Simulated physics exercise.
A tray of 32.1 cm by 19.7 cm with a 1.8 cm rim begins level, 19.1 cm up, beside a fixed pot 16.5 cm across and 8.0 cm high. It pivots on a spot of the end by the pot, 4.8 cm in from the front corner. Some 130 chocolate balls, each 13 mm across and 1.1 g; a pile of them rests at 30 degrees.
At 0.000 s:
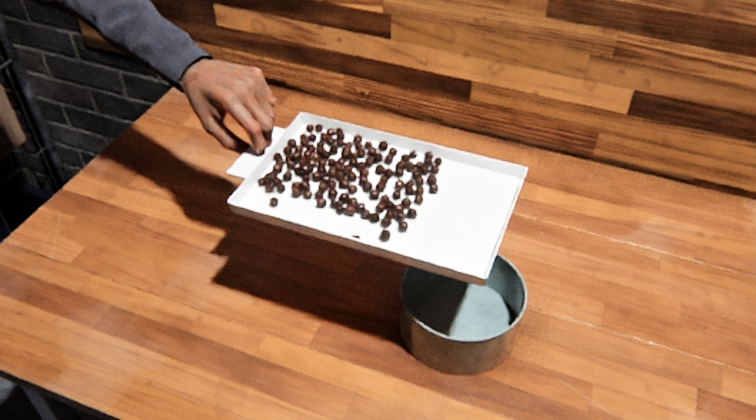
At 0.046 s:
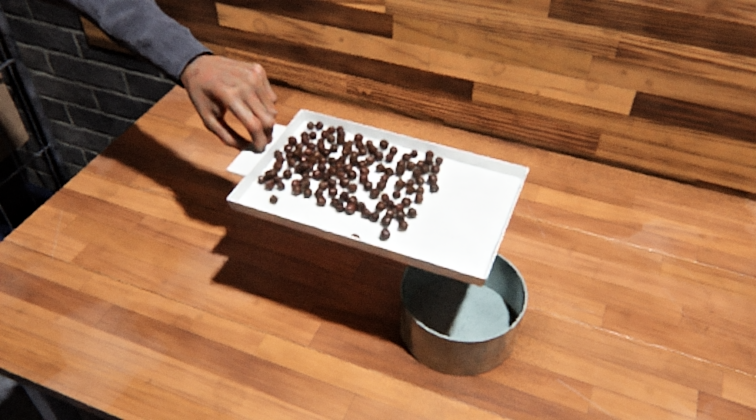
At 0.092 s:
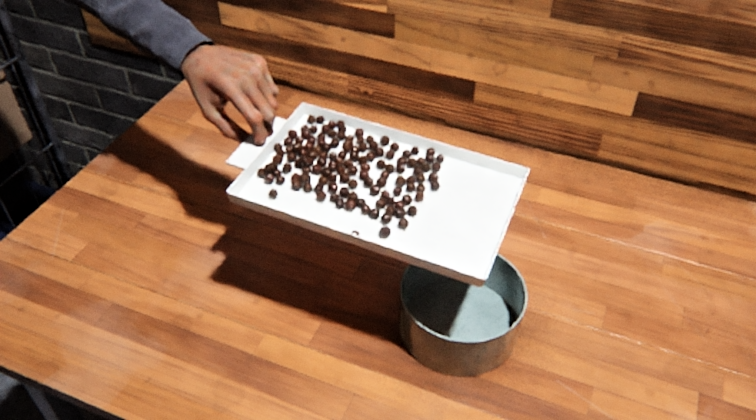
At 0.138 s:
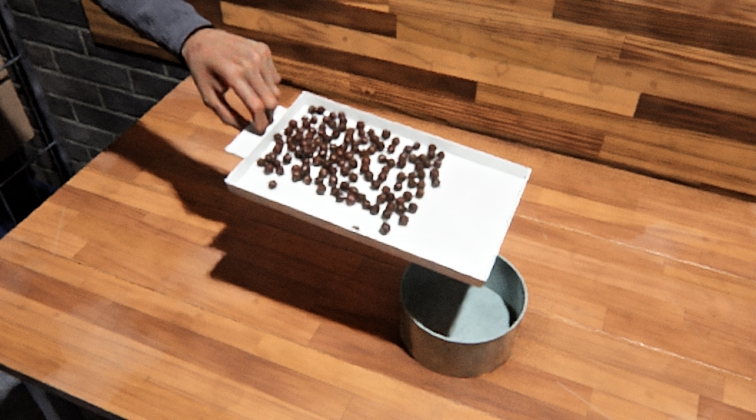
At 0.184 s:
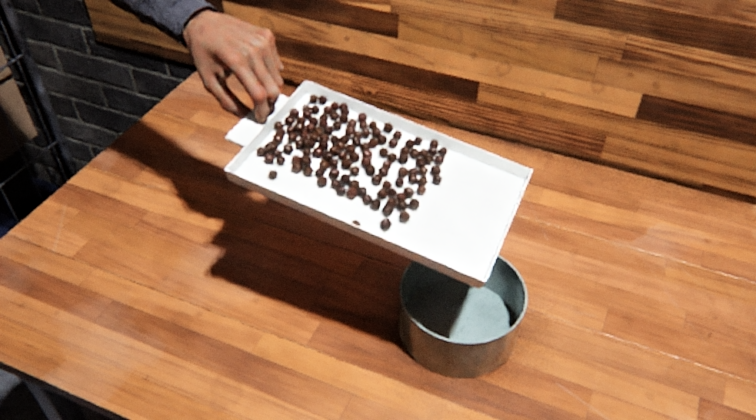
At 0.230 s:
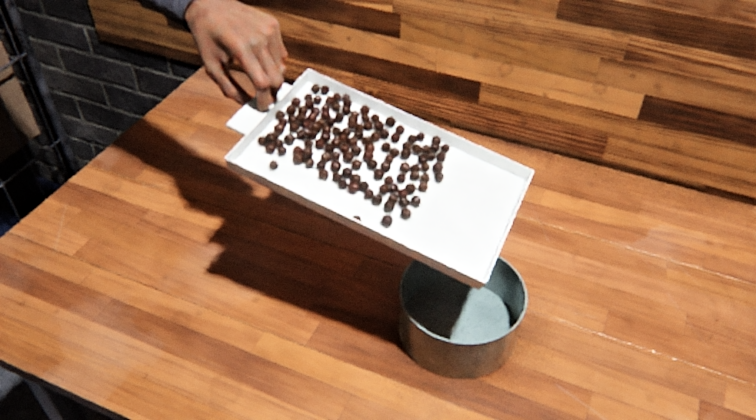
A white tray of brown balls tilts as a hand raises its left end.
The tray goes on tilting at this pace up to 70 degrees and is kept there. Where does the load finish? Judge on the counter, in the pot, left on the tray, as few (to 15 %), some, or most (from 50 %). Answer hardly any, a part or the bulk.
Counter: A part, pot: Hardly any, tray: The bulk.
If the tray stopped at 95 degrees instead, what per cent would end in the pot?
It would be near 5 per cent.
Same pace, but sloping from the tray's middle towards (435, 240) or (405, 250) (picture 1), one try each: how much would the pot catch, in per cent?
About 0 and 0 per cent.
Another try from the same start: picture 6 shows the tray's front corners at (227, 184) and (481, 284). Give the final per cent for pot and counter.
Pot 0, counter 5.
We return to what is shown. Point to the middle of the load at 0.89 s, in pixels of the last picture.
At about (506, 216).
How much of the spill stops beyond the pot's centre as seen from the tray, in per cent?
About 100 per cent.
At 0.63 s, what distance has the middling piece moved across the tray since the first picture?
About 13 cm.
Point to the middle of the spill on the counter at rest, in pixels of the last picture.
At about (600, 355).
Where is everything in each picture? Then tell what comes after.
Tray tilt 0 degrees, front corners at (231, 201) and (484, 275); middle of the pieces at (348, 170); pot at (463, 288), in the first frame.
Tray tilt 1 degrees, front corners at (230, 198) and (484, 276); middle of the pieces at (348, 169), in the second frame.
Tray tilt 2 degrees, front corners at (229, 191) and (484, 277); middle of the pieces at (348, 164), in the third frame.
Tray tilt 6 degrees, front corners at (229, 180) and (484, 278), lowest corner right front; middle of the pieces at (349, 157), in the fourth frame.
Tray tilt 9 degrees, front corners at (228, 169) and (484, 279), lowest corner right front; middle of the pieces at (351, 150), in the fifth frame.
Tray tilt 12 degrees, front corners at (229, 157) and (484, 280), lowest corner right front; middle of the pieces at (353, 142); pot at (463, 291). Its pace works out near 70 degrees a second, in the sixth frame.
After 0.63 s, tilt 40 degrees; the tray holds 100 %, the pot 0 %.
After 0.89 s, tilt 59 degrees; the tray holds 75 %, the pot 0 %.
Then, at 1.26 s, tilt 70 degrees; the tray holds 65 %, the pot 0 %.
In the end, at 2.2 s, counter 35 %, pot 0 %, tray 65 %.
